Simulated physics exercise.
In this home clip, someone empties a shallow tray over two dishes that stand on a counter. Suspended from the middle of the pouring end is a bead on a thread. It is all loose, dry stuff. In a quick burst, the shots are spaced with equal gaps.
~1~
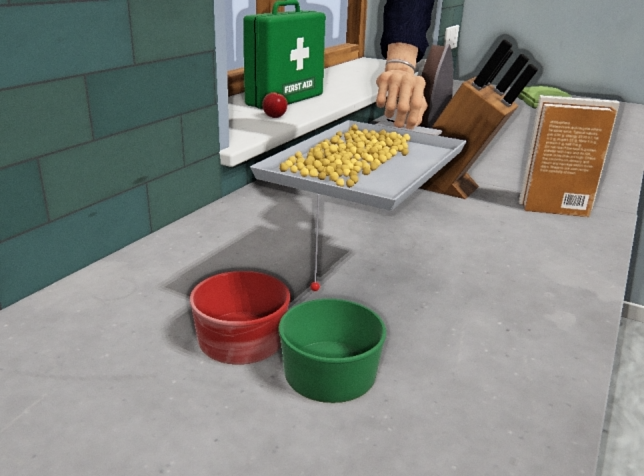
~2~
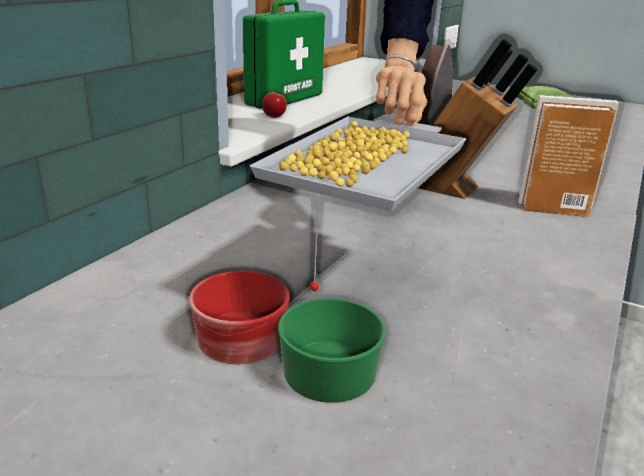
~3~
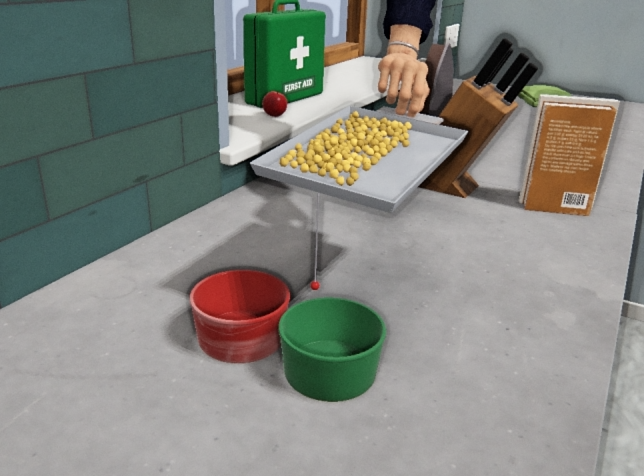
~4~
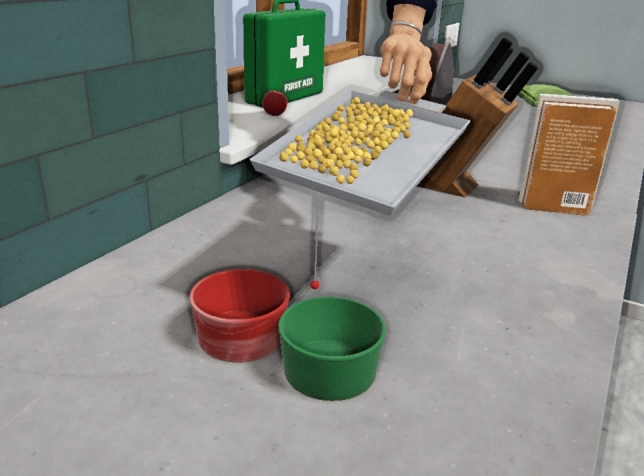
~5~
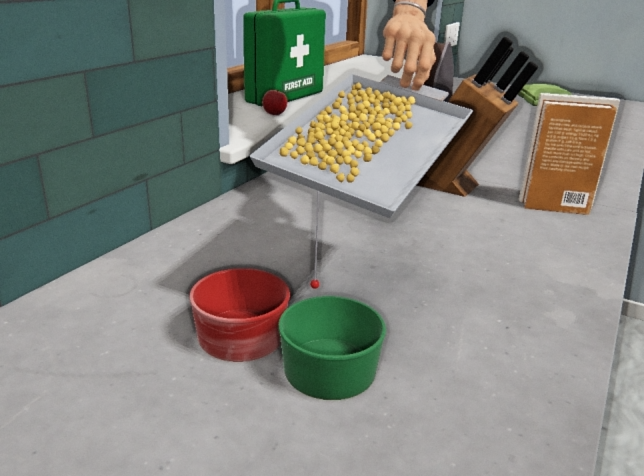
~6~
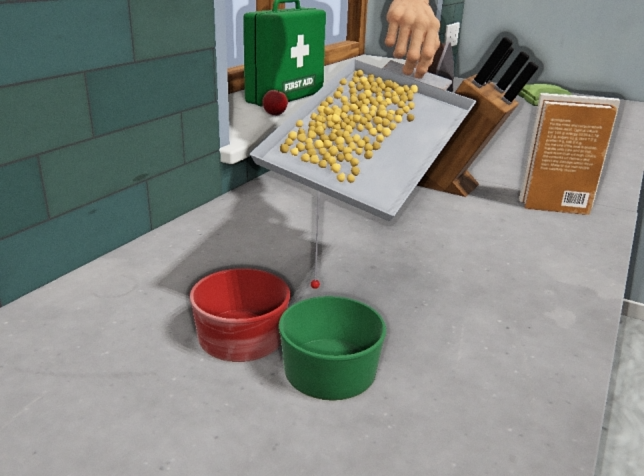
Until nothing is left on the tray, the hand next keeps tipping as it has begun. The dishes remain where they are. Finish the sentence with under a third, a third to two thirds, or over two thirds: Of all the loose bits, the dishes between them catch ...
Of all the loose bits, the dishes between them catch a third to two thirds.
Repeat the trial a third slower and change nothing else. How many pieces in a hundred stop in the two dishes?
That works out at roughly 50 per cent.
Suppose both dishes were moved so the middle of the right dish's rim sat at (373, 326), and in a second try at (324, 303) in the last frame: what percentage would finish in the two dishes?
The first position comes out at 90 per cent, the other at 30 per cent.
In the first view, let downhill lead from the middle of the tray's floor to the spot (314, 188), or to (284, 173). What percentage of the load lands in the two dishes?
The first try yields 90 percent and the second 50 percent.
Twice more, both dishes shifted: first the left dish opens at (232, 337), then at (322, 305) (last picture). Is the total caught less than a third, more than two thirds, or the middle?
In order: Under a third, then over two thirds.
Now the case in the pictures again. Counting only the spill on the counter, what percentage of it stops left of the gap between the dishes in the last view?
Near 0 in a hundred.
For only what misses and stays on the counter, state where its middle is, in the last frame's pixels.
Centre at rest: About (411, 371).
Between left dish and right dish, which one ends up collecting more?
That would be the right-hand one.
Soon after the last picture, tray tipped steeply; most on the tray; a stray few in the right dish; a stray few outside both; a small part in the air.
A little later, tray tipped past a quarter turn; a stray few on the tray; about half in the right dish; about a third outside both; about a quarter in the air.
Later still, tray tipped past a quarter turn; about half in the right dish; about half outside both.
At rest, tray tipped past a quarter turn; about half in the right dish; none in the left dish; about half outside both.
